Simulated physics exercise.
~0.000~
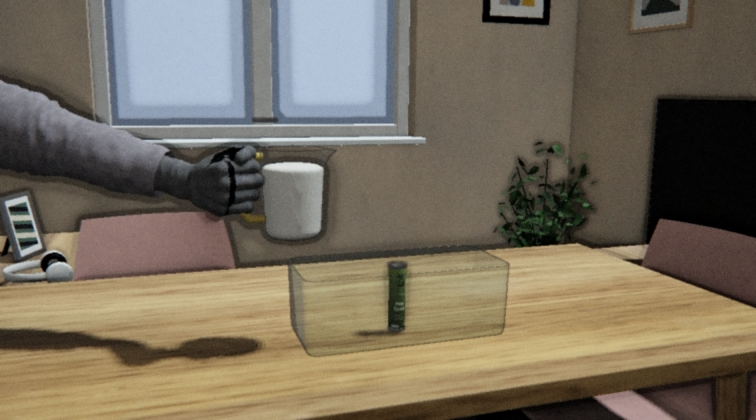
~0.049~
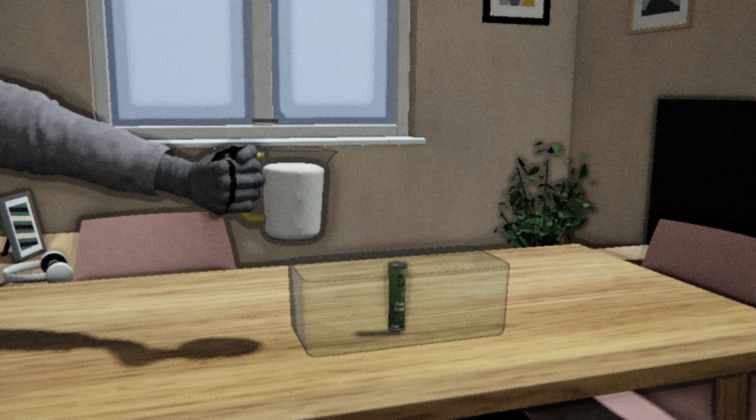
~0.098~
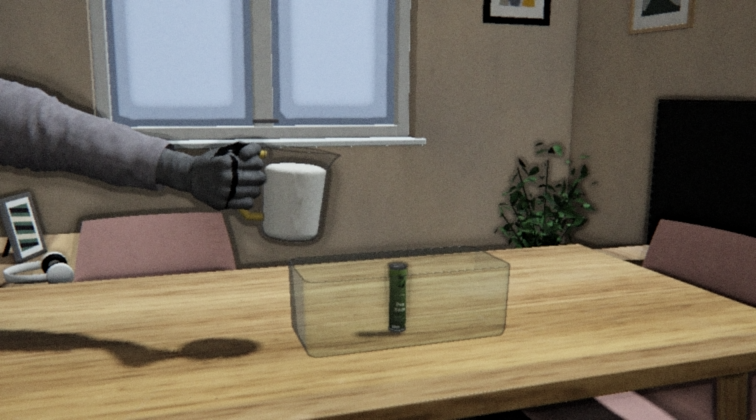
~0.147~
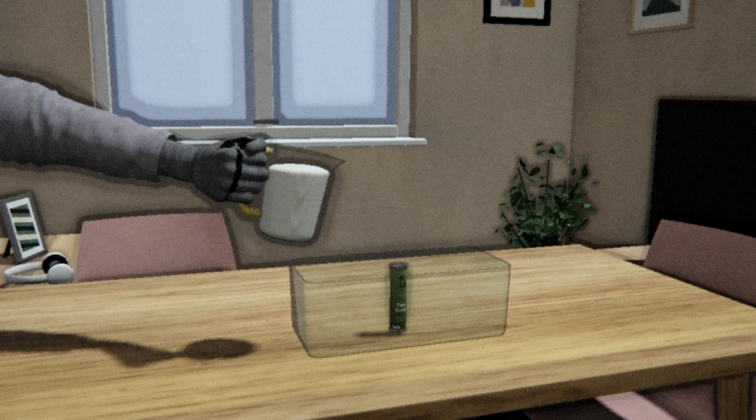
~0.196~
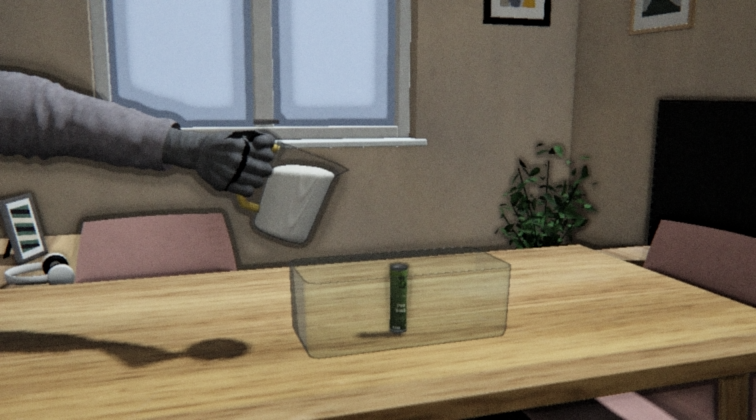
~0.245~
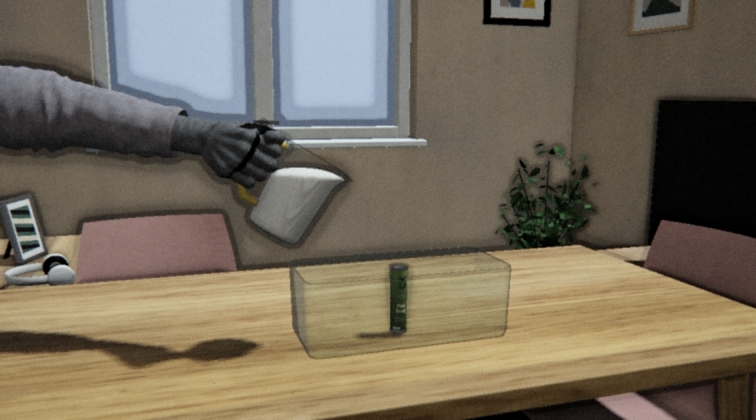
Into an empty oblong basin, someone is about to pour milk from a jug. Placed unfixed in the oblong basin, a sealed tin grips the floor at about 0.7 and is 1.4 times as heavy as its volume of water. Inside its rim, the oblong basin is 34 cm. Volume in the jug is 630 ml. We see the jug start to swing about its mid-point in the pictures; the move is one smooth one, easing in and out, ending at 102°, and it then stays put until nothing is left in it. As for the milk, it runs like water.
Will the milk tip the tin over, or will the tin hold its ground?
Looks like it will stay erect.
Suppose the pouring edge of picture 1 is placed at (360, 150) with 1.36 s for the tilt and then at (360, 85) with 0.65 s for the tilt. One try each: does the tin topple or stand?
Run one: It tumbles. Run two: It does not tip.
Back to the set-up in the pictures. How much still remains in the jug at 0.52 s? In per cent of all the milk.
68 %.
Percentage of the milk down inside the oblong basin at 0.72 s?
62 per cent or thereabouts.
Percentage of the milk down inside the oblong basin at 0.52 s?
Fraction in basin: Approx. 12%.
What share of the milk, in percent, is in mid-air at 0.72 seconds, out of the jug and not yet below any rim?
Airborne fraction: Approx. 16 %.
Then, 0.52 s in, the tilt is 92° and 68 per cent is still to pour; the tin stands where it began.
Then, 0.72 s in, the tilt is 102° and 23 per cent is still to pour; the tin stands where it began.
Then, 0.92 s in, the tilt is 102° and 5 per cent is still to pour; the tin stands 1 cm from where it began.
Then, 1.15 s in, the tilt is 102° and 1 per cent is still to pour; the tin stands where it began.
Finally, the tin stands where it began.
